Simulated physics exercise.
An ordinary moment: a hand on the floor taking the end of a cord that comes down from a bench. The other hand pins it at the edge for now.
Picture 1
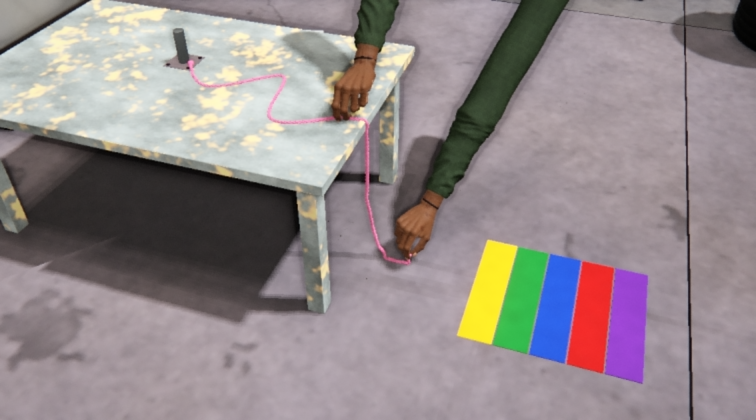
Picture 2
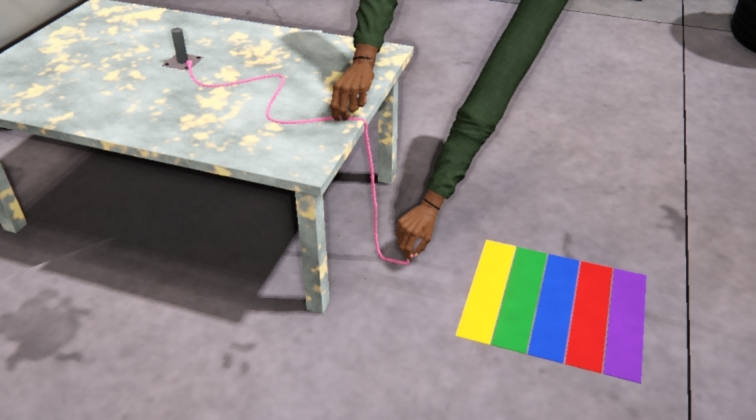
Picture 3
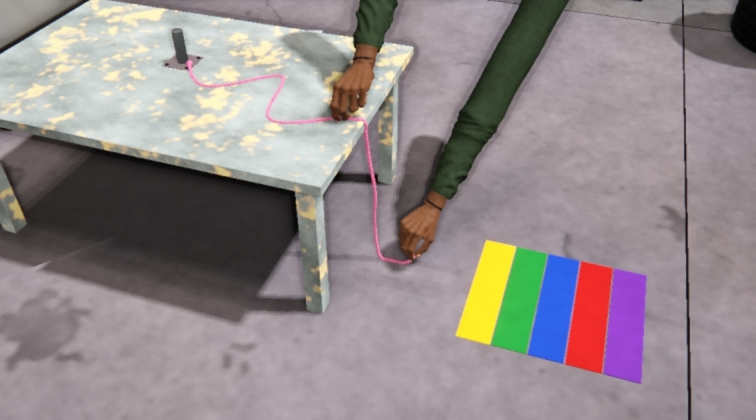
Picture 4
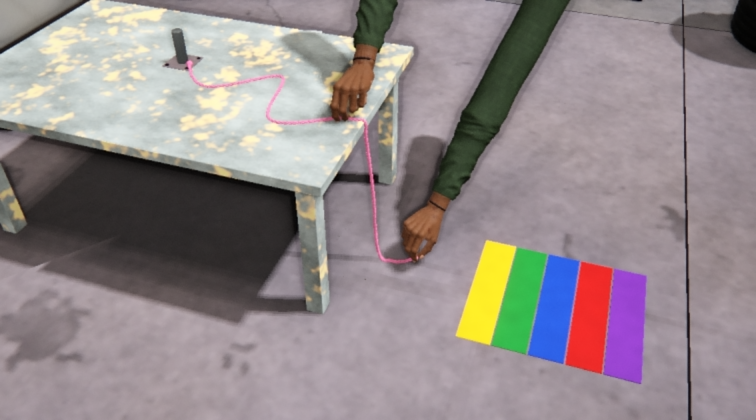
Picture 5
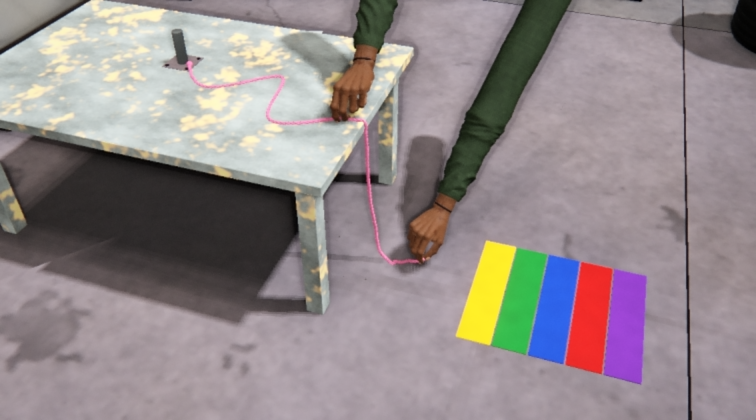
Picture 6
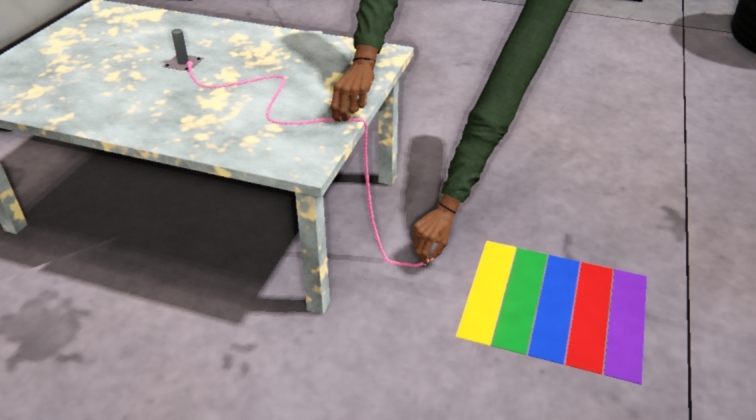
Pink cord hanging from a paint-worn table, one hand pinning it at the edge, another drawing its end slightly right along the floor.
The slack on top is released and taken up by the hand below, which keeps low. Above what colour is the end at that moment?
It halts on the purple strip.
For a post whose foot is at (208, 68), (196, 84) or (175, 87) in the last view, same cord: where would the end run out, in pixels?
About (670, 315), (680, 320) and (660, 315).
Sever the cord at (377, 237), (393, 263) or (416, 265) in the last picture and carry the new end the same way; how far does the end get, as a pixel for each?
Near (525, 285), (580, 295) and (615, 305).
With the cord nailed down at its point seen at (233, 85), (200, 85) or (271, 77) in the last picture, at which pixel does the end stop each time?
About (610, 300), (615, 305) and (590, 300).
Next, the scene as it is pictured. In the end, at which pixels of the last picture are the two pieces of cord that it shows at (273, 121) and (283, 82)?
The first at (373, 124), the second at (305, 99).
A little later, end near (568, 293); over blue.
Next, end near (609, 302); over red.
When it is tight, end near (633, 308); over purple. Over purple.
